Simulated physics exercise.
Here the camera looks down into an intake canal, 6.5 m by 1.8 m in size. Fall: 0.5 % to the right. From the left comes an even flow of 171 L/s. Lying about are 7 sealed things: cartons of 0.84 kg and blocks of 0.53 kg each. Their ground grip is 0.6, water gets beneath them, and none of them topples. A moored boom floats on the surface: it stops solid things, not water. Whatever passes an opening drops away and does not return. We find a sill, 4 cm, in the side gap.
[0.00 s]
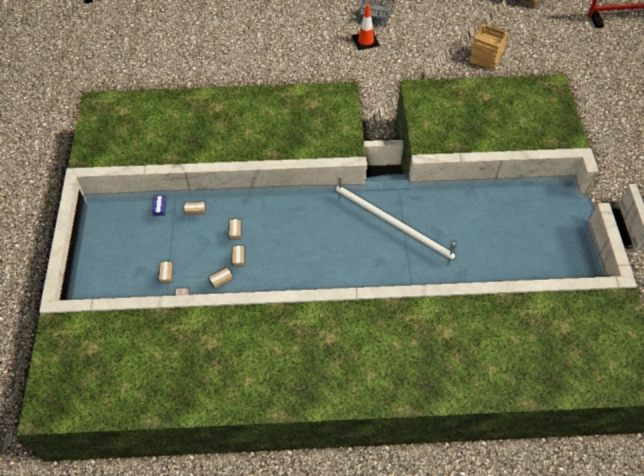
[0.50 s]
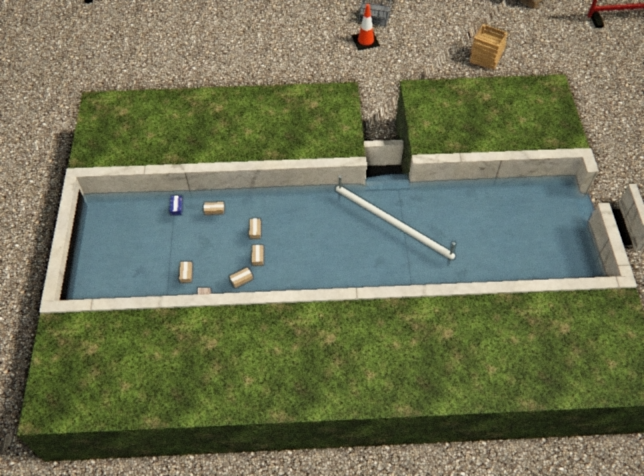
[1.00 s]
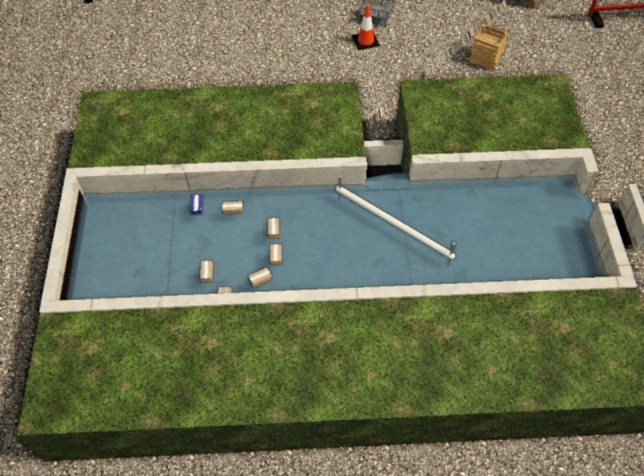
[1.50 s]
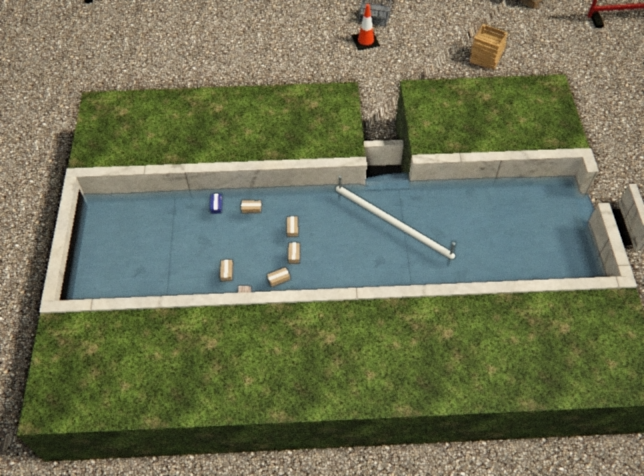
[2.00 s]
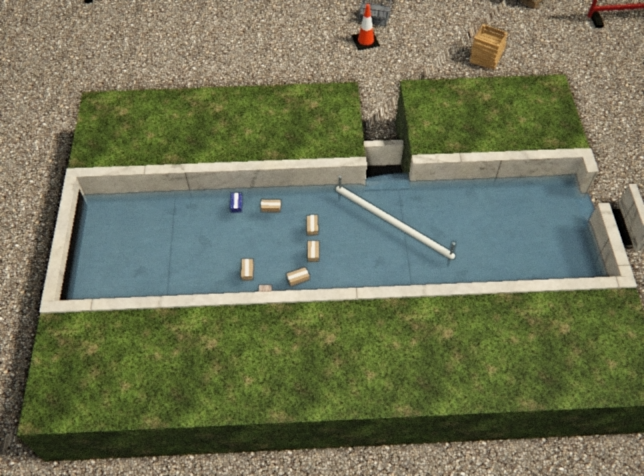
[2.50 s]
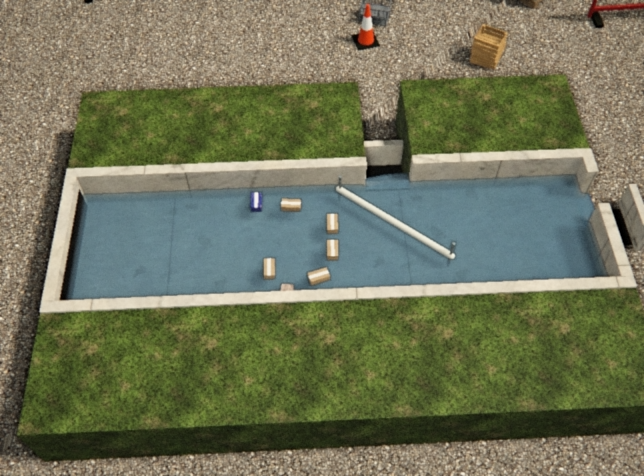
A walled canal of blue water lies between grassy banks on gravel, seen from high above at an angle, with a traffic cone and wooden crate beyond. A small blue carton and several tan, block-like pieces float in its left part, while a pale boom slants across the water near the side gap. The floating pieces drift steadily rightward together, keeping their loose grouping, while the boom and camera stay still.
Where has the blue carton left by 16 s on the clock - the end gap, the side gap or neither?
Blue carton: Neither.
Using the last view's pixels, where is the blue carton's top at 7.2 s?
The top should be near pixel (354, 206).
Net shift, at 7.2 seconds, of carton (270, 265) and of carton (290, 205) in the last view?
So you get 300 cm for the one named first, 250 cm for the other.
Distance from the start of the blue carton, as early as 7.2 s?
Shift by then: About 250 cm.
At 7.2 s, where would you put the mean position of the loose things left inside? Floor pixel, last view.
(404, 252).
After 3.5 s the blue carton is near (296, 198), 1.8 m from its start, afloat; 0 of 7 are out; 7 afloat.
After 7.2 s the blue carton is near (354, 206), 2.5 m from its start, afloat; 0 of 7 are out; 7 afloat.
After 12.0 s the blue carton is near (355, 207), 2.5 m from its start, afloat; 0 of 7 are out; 7 afloat.
After 16.0 s the blue carton is near (356, 207), 2.5 m from its start, afloat; 1 of 7 are out; 6 afloat.
